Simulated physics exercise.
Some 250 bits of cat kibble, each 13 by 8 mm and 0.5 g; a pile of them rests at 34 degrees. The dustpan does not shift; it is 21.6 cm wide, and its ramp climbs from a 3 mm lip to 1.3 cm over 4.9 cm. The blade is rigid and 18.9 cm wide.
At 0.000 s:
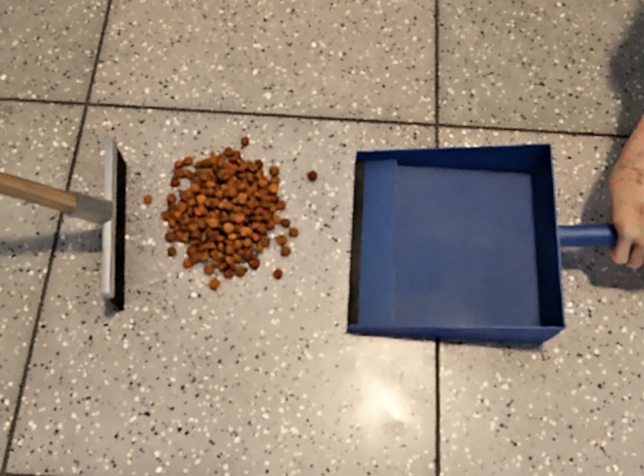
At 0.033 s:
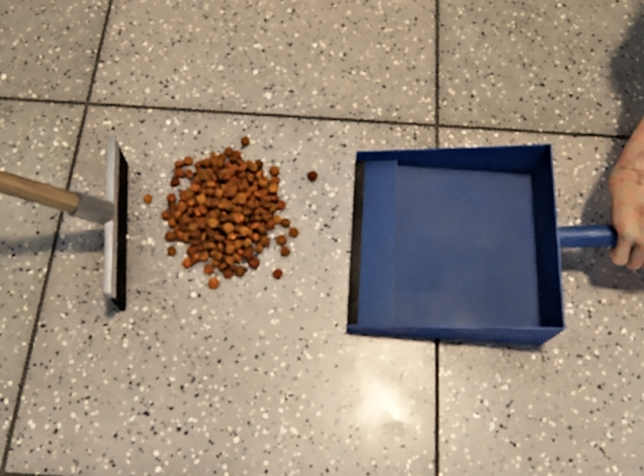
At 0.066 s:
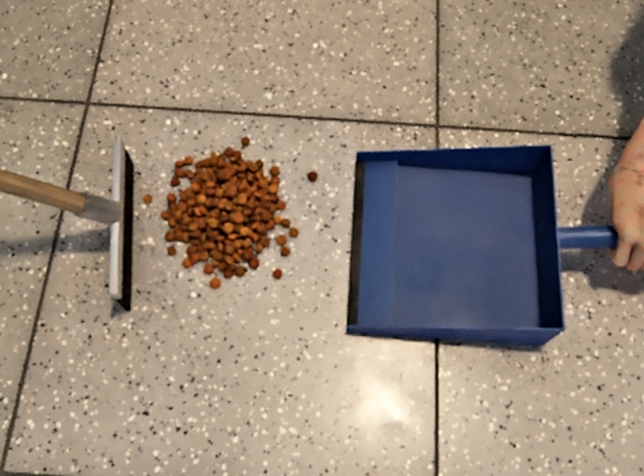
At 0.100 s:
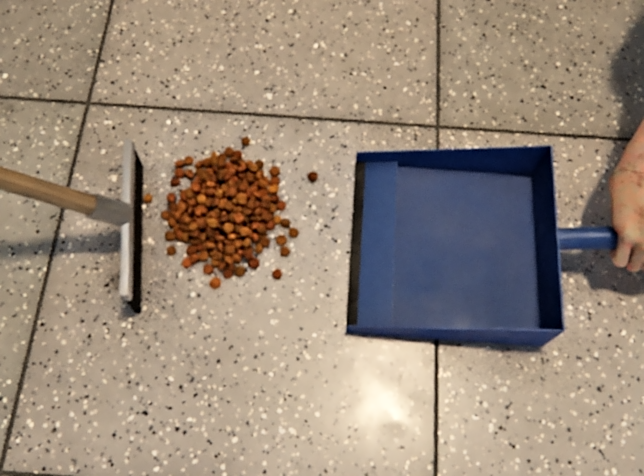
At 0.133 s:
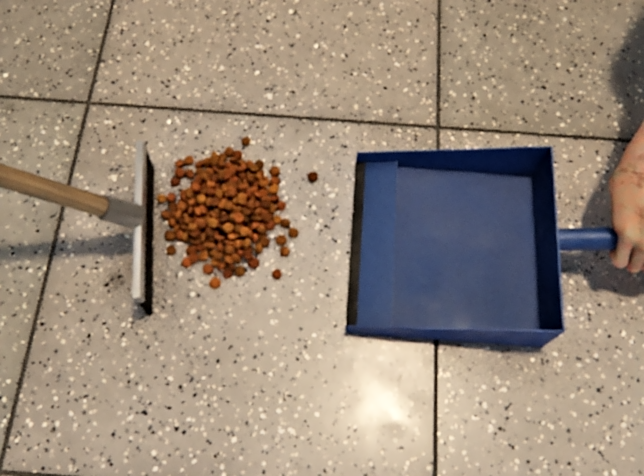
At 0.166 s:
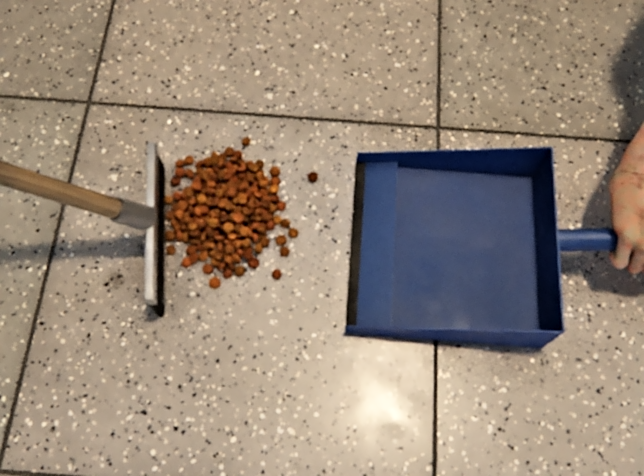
A squeegee-like blade on a wooden handle slides right and reaches a pile of brown kibble.
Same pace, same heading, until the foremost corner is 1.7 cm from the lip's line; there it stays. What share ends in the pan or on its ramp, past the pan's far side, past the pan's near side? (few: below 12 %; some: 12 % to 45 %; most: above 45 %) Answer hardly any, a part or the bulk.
Pan: A part, far side: Hardly any, near side: Hardly any.
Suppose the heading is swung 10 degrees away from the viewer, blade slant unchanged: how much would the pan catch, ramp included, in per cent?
It would be near 25 per cent.
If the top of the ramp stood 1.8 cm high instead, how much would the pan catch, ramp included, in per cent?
Then about 20 per cent.
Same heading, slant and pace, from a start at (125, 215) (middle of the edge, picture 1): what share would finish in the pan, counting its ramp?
About 30 per cent.
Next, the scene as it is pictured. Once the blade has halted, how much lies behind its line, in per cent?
Roughly 25 per cent.
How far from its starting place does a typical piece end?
Roughly 14 cm.
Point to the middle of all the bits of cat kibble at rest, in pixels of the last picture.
At about (339, 208).
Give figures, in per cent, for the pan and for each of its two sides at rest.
Pan 20; far side 5; near side 0.
Then, at 0.40 s, middle of the blade 13 cm from the lip; 0 % over the lip, far side 5 %, near side 0 %.
Then, at 0.55 s, middle of the blade 6 cm from the lip; 0 % over the lip, far side 5 %, near side 0 %.
Then, at 0.83 s, middle of the blade 3 cm from the lip; 20 % over the lip, far side 5 %, near side 0 %.
At rest (1.3 s), pan 20 %, far side 5 %, near side 0 %, in front of the lip or behind the blade 75 %.
